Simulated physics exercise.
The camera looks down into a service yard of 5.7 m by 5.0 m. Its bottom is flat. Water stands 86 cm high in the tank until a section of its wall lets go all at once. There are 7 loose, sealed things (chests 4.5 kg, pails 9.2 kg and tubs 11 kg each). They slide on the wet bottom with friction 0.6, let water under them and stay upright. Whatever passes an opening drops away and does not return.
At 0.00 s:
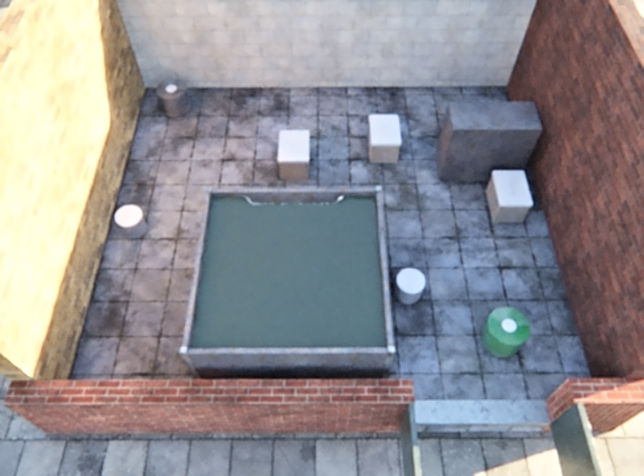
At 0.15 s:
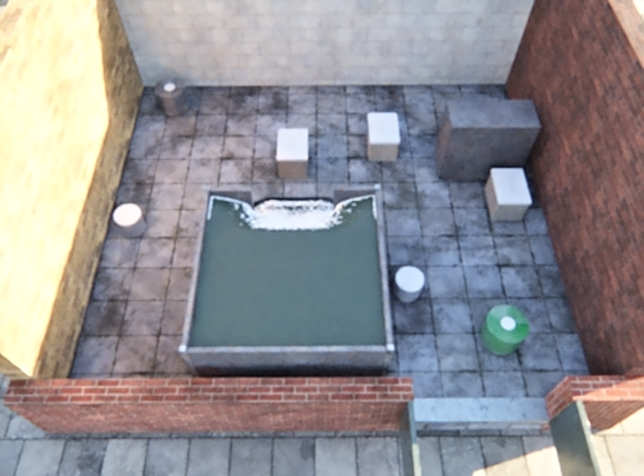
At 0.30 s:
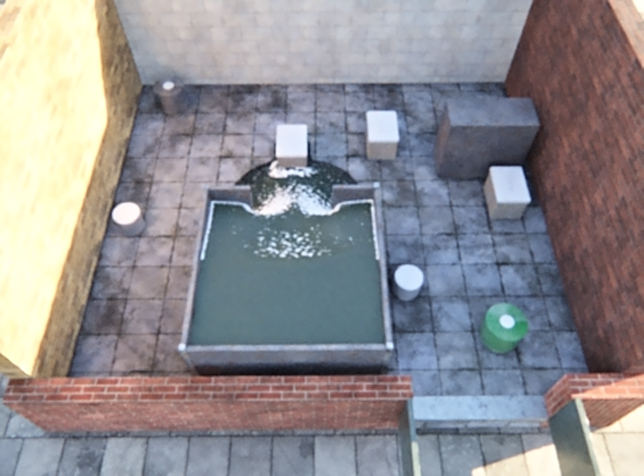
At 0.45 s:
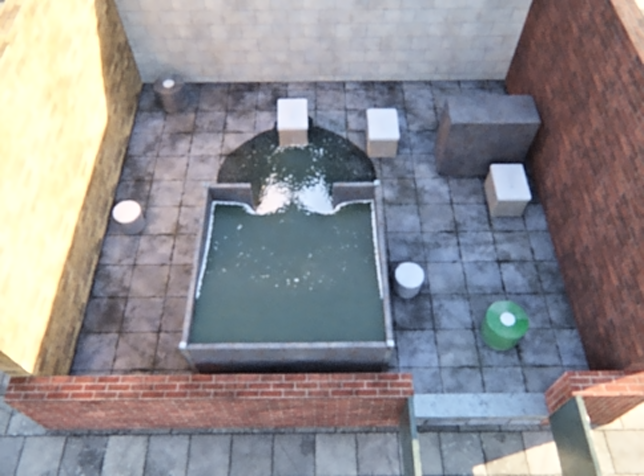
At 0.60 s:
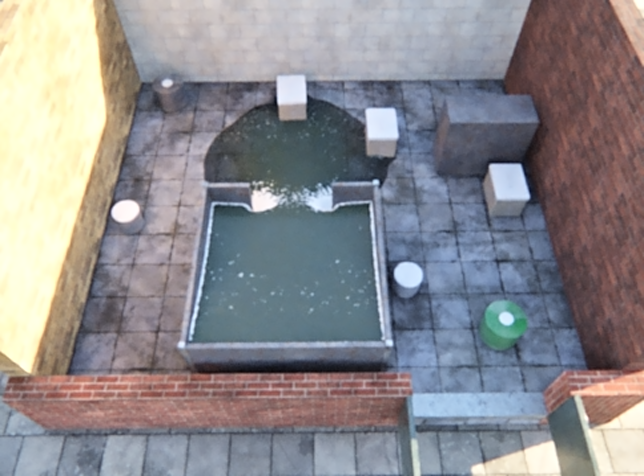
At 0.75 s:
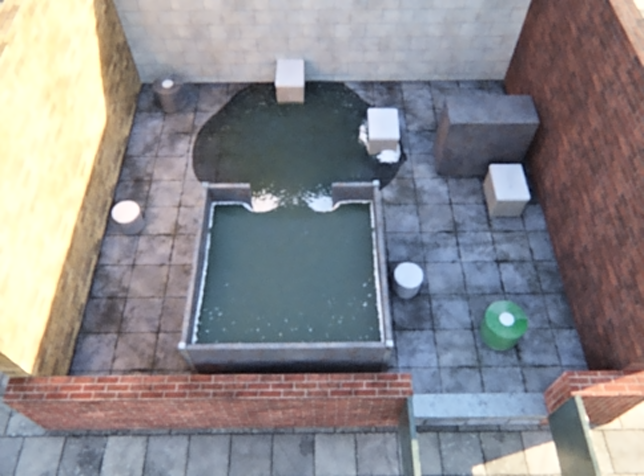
A square tank of green water in a walled yard gushed through a gap in its back side, and the water spread across the paving, pushing one white block back toward the pale wall.
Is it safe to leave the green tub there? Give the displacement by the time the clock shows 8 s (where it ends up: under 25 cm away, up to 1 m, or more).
Green tub barely shifts.
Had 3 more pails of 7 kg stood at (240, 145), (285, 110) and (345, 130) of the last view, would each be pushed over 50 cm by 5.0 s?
In turn: More, over, over.
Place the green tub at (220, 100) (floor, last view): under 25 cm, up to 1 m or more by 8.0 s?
It gets carried off.
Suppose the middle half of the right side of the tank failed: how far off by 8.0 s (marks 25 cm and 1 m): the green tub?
Then the green tub ends far away.
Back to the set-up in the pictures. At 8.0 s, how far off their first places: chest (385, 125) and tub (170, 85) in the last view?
In that order: 30 cm, 400 cm.
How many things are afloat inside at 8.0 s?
At that moment 5.
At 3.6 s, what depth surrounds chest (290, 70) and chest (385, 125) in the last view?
Roughly 22 and 21 cm.
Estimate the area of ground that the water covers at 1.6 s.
Roughly 16 m2.
After 1.6 s the green tub is near (507, 319), 0.0 m from its start, aground; 0 of 7 are out; 2 afloat.
After 3.6 s the green tub is near (507, 319), 0.0 m from its start, aground; 0 of 7 are out; 2 afloat.
After 5.6 s the green tub is near (507, 319), 0.0 m from its start, aground; 0 of 7 are out; 5 afloat.
After 8.0 s the green tub is near (506, 323), 0.0 m from its start, aground; 0 of 7 are out; 5 afloat.
